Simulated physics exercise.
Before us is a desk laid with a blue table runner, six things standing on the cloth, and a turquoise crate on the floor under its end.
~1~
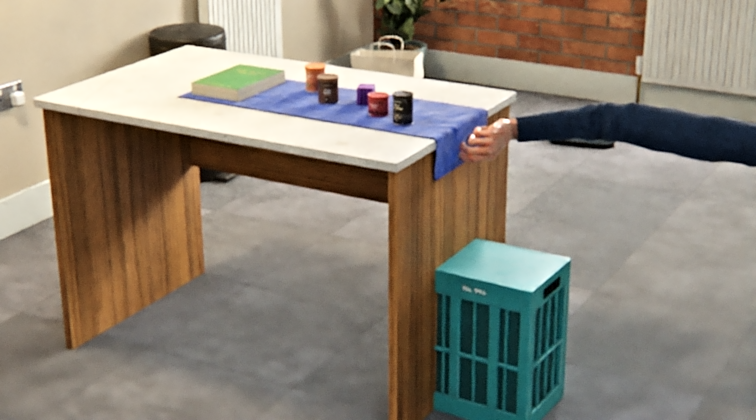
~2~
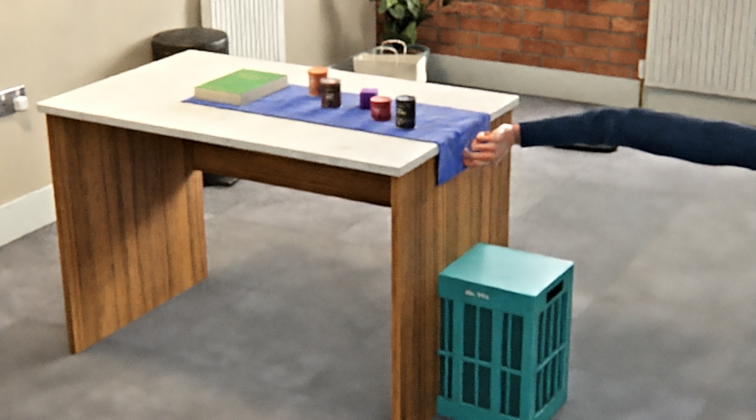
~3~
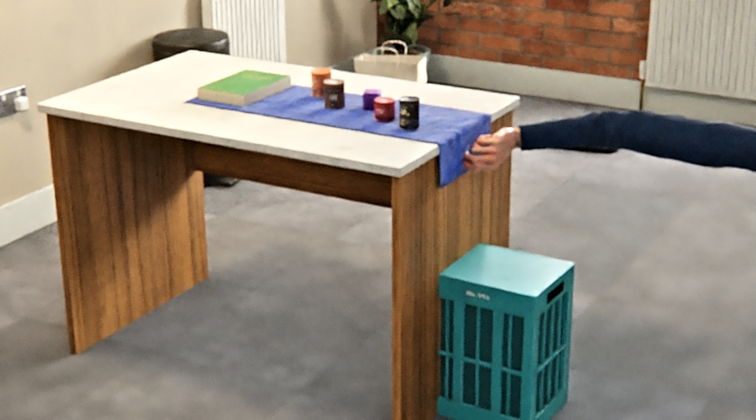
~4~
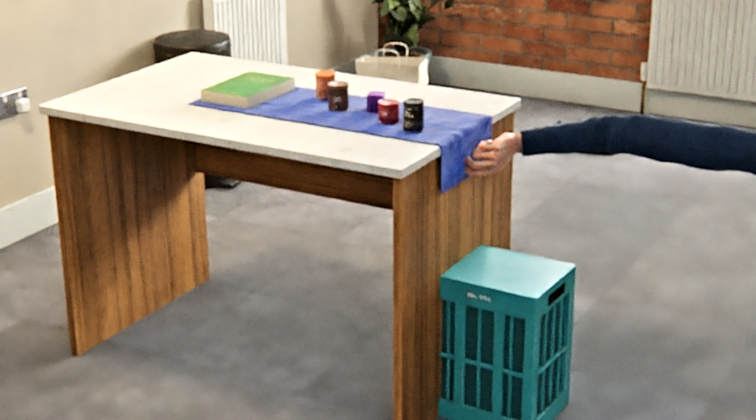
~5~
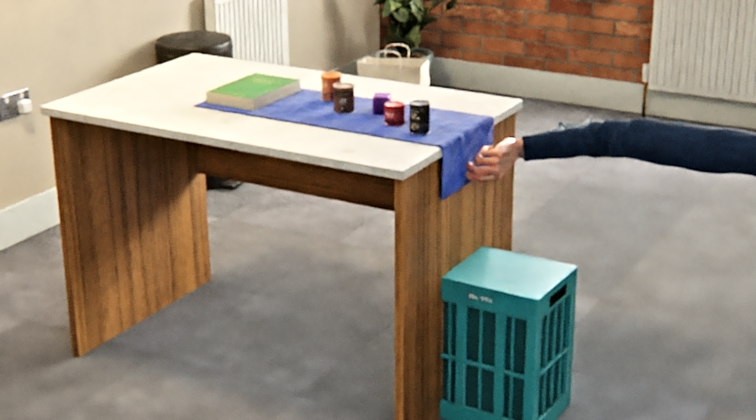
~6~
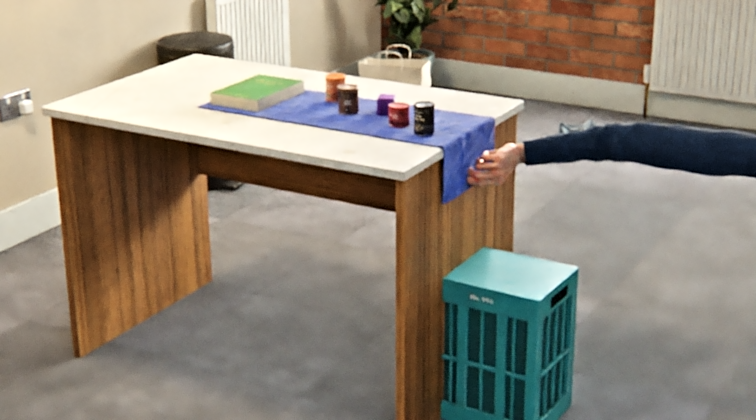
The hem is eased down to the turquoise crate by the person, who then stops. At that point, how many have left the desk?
Two.
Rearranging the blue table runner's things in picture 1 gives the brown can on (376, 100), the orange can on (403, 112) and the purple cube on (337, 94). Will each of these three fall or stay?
Outcome: Brown can stays aboard, orange can falls away, purple cube stays aboard.
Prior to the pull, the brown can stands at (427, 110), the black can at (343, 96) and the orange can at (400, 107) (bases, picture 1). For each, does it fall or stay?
The brown can? It tips off. The black can stays where it is, and the orange can tips off.
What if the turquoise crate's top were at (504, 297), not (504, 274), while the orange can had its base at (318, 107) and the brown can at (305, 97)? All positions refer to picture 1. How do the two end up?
In the end the orange can is still on top and the brown can is still on top.
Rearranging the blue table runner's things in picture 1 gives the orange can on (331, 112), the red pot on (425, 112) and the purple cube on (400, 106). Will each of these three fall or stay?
The orange can stays on, the red pot goes over, the purple cube falls.
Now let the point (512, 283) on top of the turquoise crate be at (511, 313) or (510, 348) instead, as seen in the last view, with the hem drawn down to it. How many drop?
First case 3, second 4.
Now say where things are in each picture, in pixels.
The first frame shows hem (435, 181); black can (403, 93); red pot (378, 94); purple cube (366, 86); brown can (328, 76); orange can (315, 66); top of the crate (504, 274).
The second frame shows hem (438, 185); black can (406, 97).
The third frame shows hem (441, 189); red pot (385, 100).
The fourth frame shows hem (441, 194); purple cube (376, 93); top of the crate (509, 281).
The fifth frame shows hem (441, 200); brown can (344, 85).
The sixth frame shows hem (442, 204); black can (424, 104); red pot (399, 105); purple cube (386, 96); brown can (348, 86); orange can (335, 76).
Early on, hem near (470, 226); black can gone.
Midway, hem on the crate; black can and red pot gone.
Finally, hem on the crate; black can and red pot gone. The desk loses two.
